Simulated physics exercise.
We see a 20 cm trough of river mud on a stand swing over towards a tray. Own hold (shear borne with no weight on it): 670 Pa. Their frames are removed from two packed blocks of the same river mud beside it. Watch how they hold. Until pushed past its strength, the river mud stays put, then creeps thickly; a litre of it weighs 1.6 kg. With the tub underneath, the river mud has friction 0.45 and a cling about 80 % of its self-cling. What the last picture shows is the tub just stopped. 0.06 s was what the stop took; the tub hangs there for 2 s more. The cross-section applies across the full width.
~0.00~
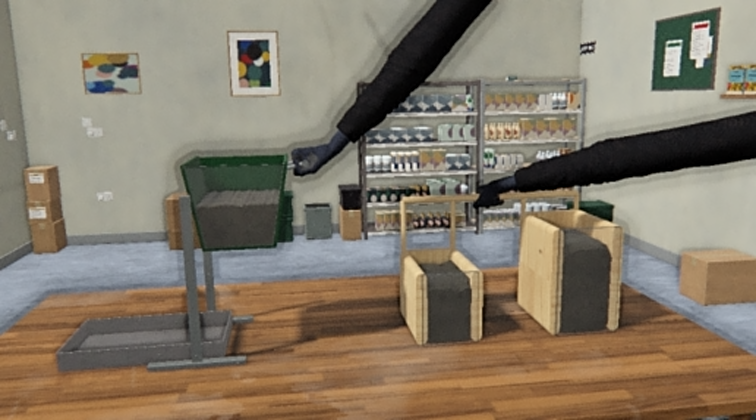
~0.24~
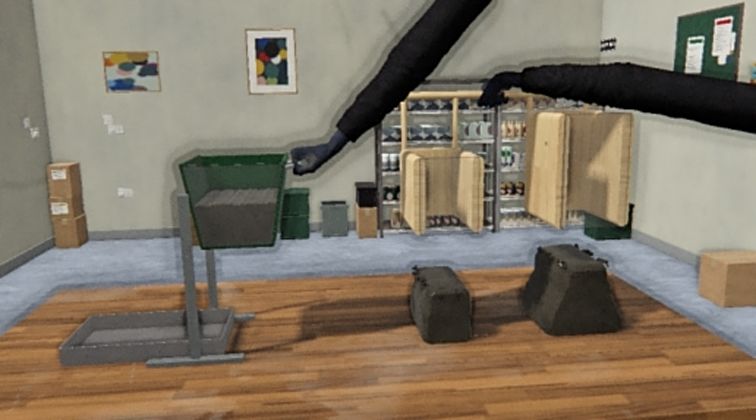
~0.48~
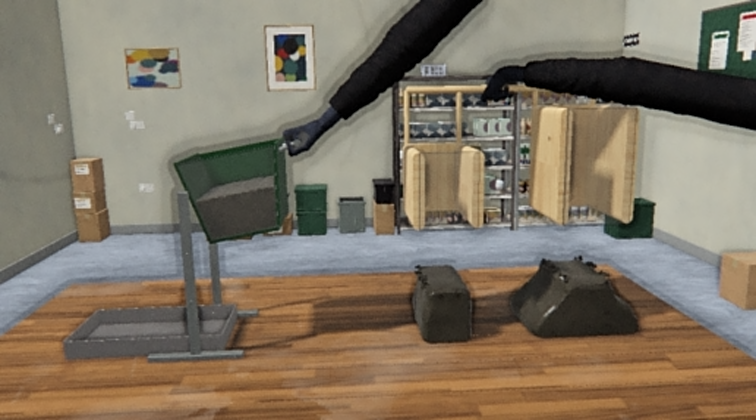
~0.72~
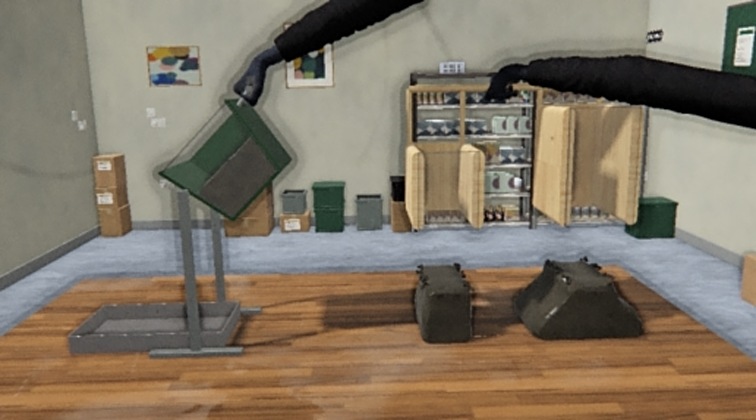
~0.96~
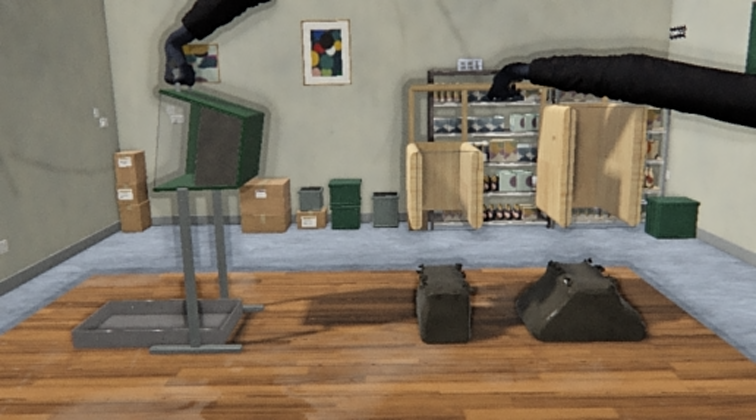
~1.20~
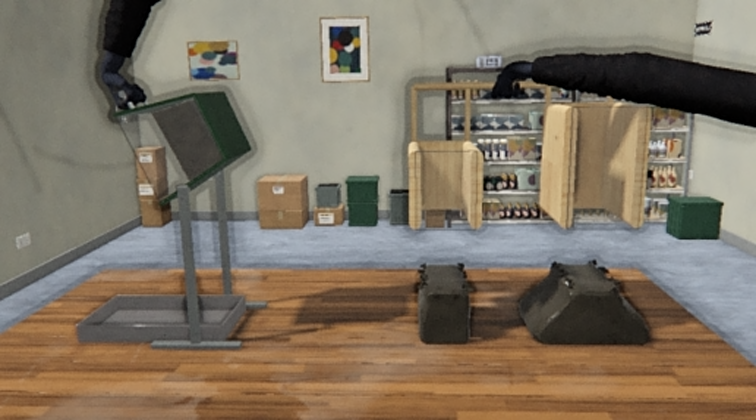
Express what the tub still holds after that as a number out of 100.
Something like 0 per cent.
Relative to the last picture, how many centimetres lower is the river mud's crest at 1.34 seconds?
Roughly 7 cm.
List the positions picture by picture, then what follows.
Handle-side rim at (284, 163), tilt 0 degrees; crest of the river mud at (202, 206); block heights 16 cm, 25 cm (left to right), in the first frame.
Handle-side rim at (281, 163), tilt 0 degrees; crest of the river mud at (201, 205); block heights 16 cm, 20 cm (left to right), in the second frame.
Handle-side rim at (272, 145), tilt 10 degrees; crest of the river mud at (269, 187); block heights 15 cm, 16 cm (left to right), in the third frame.
Handle-side rim at (225, 102), tilt 45 degrees; crest of the river mud at (248, 139); block heights 15 cm, 16 cm (left to right), in the fourth frame.
Handle-side rim at (160, 94), tilt 81 degrees; crest of the river mud at (204, 109); block heights 15 cm, 16 cm (left to right), in the fifth frame.
Handle-side rim at (116, 117), tilt 113 degrees; crest of the river mud at (188, 101); block heights 15 cm, 16 cm (left to right), in the sixth frame.
After 1.34 s, the tub is at 113 degrees and holds 99 %.
After 1.51 s, the tub is at 113 degrees and holds 13 %.
After 1.68 s, the tub is at 113 degrees and holds 0 %.
After 1.85 s, the tub is at 113 degrees and holds 0 %.
After 3.20 s, the tub is at 113 degrees and holds 0 %.
